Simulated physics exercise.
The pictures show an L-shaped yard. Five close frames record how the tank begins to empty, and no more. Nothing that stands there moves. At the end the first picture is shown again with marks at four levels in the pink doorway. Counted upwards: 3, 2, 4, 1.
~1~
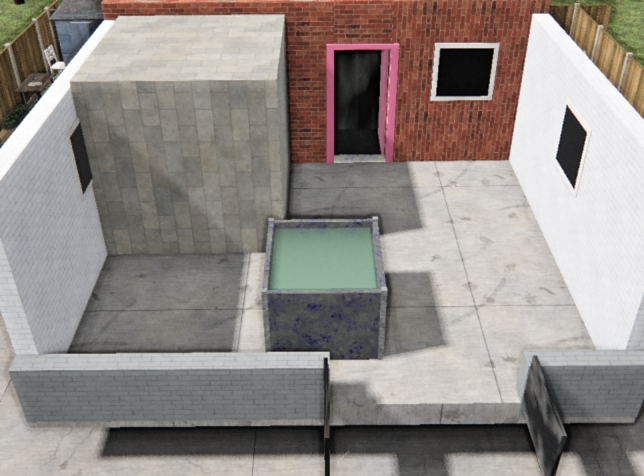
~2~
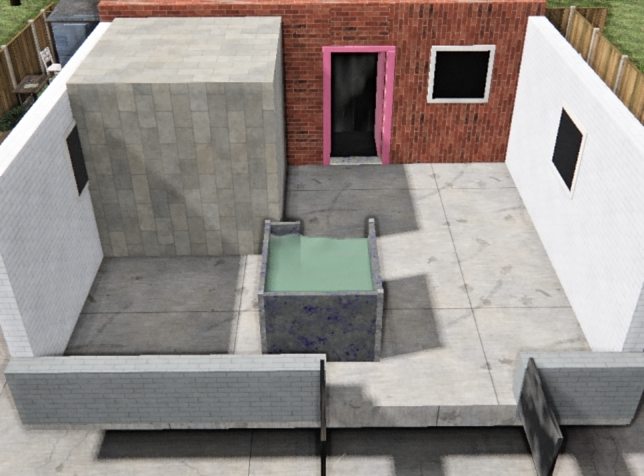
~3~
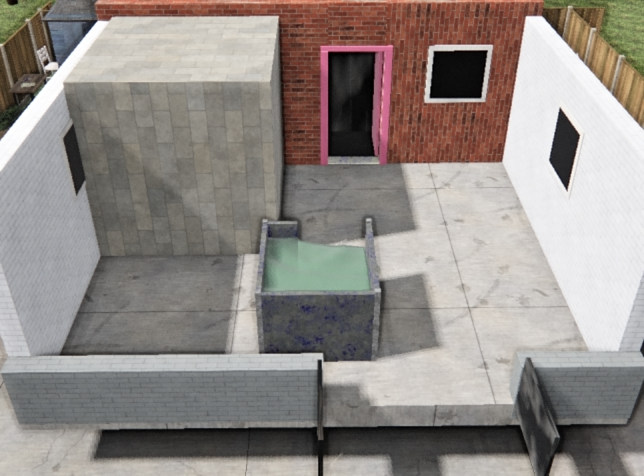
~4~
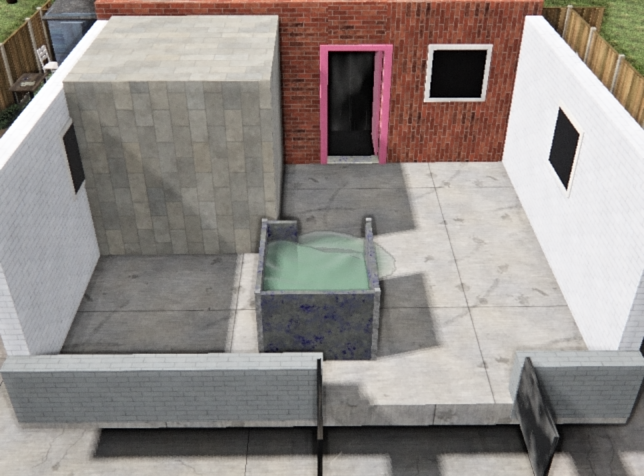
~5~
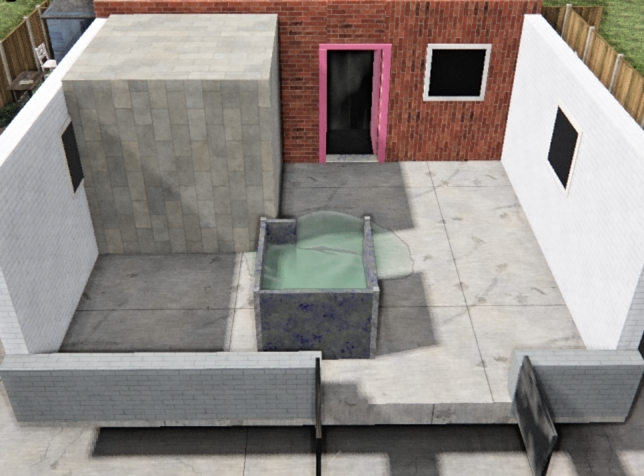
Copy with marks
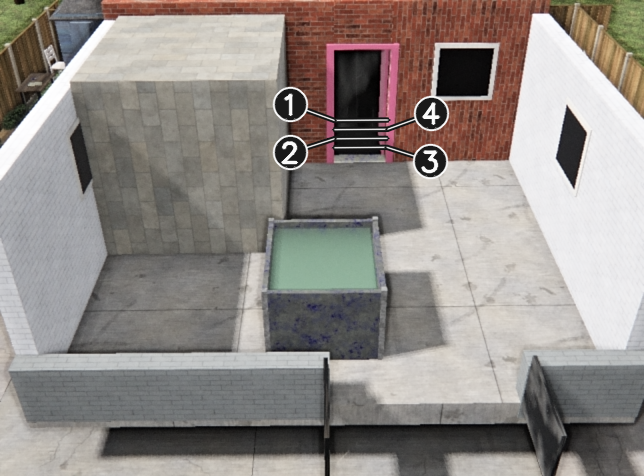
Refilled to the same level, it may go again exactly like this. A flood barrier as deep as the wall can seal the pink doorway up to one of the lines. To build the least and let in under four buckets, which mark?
Take 3.
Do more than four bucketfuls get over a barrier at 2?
No, that is safe.
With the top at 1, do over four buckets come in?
No, that is safe.
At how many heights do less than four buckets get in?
All of them.
In white, 1 at (361, 120); 2 at (360, 138); 3 at (360, 147); 4 at (361, 129); from the bottom up 3, 2, 4, 1.
If 1 is chosen, nothing gets over.
If 2 is chosen, nothing gets over.
If 3 is chosen, a splash gets over, under a bucket.
If 4 is chosen, nothing gets over.
